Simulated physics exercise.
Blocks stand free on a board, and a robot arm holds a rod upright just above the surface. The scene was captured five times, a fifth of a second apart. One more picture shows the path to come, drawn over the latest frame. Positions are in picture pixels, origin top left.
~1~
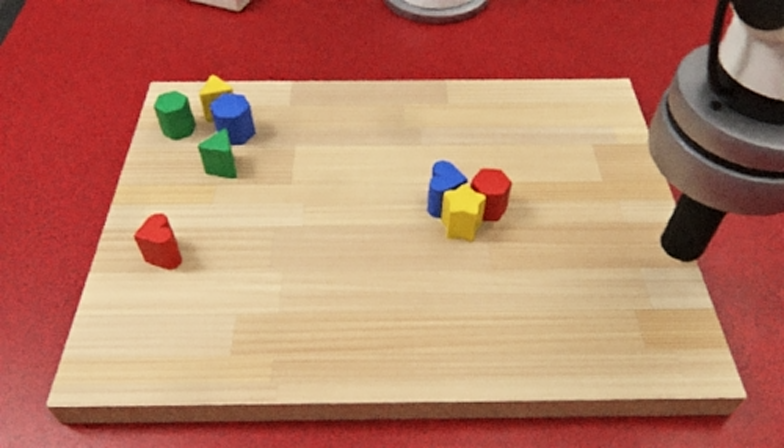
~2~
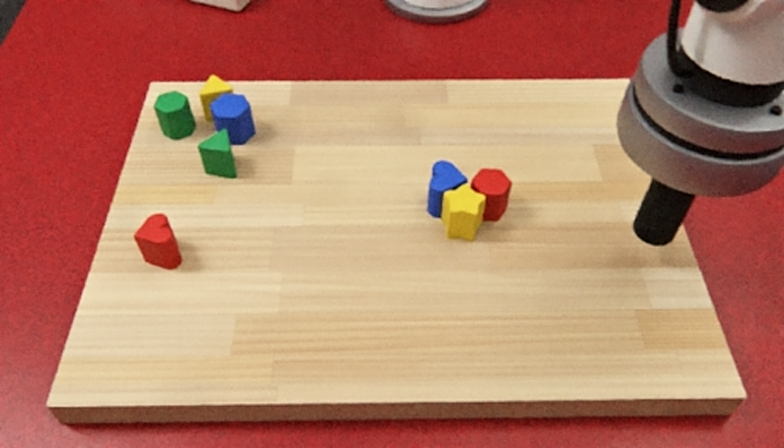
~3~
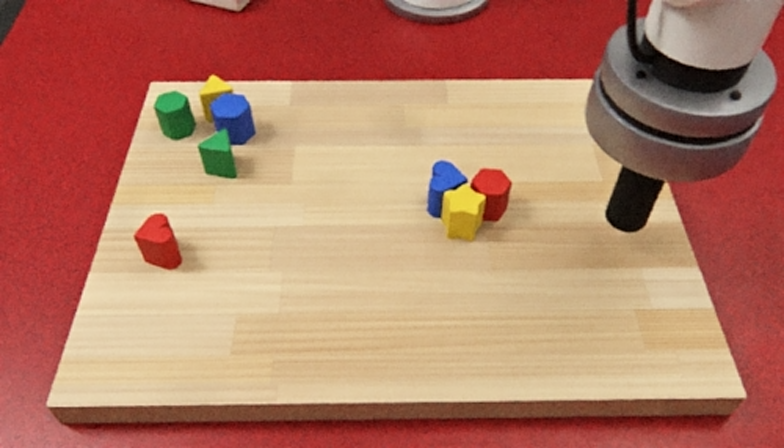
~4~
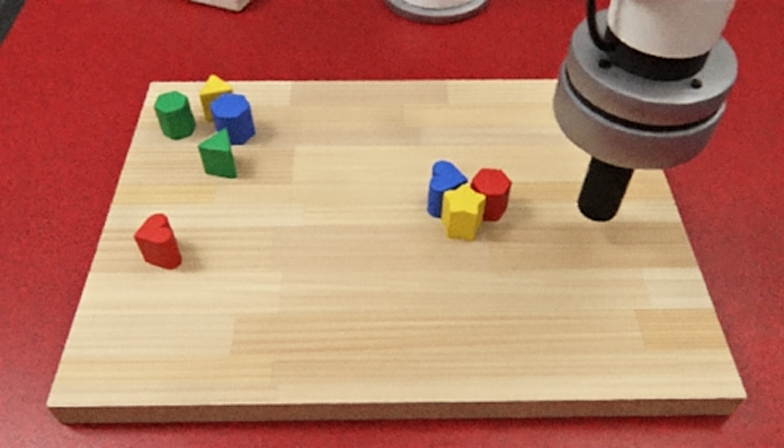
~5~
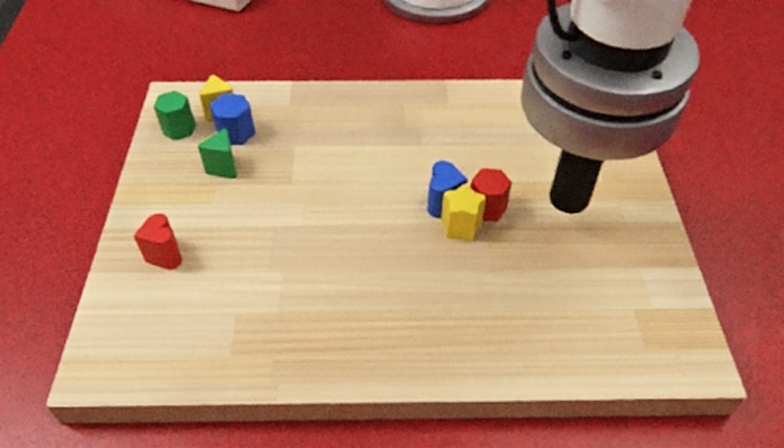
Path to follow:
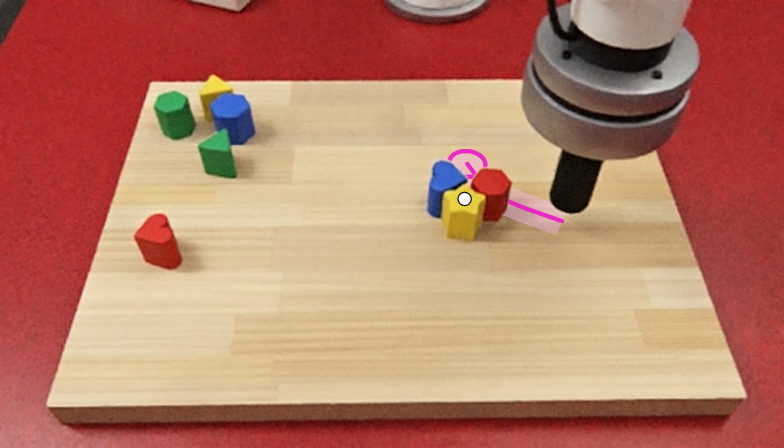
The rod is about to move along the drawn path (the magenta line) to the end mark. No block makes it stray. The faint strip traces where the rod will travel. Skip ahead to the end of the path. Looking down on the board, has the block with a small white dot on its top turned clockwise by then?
No
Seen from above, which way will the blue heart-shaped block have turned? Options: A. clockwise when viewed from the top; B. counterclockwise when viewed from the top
The answer is A.
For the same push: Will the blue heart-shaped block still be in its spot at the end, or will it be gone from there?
Once the rod is done, the blue heart-shaped block is in a new spot.
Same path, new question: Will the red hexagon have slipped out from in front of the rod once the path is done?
My answer is yes.
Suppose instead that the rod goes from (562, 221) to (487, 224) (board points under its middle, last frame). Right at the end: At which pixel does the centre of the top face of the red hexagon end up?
Put as a pixel place, it's (469, 171).
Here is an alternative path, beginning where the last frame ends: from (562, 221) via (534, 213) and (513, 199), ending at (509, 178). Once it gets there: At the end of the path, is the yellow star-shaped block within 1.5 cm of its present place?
Short answer: Yes.
Drawn move, from (562, 221) through (523, 207) and (489, 189) to (467, 164); the dot is on the yellow star-shaped block.
On the path given first. One third of the way, rod (526, 186); red hexagon (488, 180).
Two thirds of the way, rod (491, 167); blue heart-shaped block (425, 175), turned 20° clockwise; yellow star-shaped block (458, 202), turned 20° anticlockwise; red hexagon (461, 173), turned 55° anticlockwise.
At the end, rod (470, 143); blue heart-shaped block (423, 176), turned 25° clockwise; yellow star-shaped block (458, 202), turned 20° anticlockwise; red hexagon (458, 169), turned 80° anticlockwise.
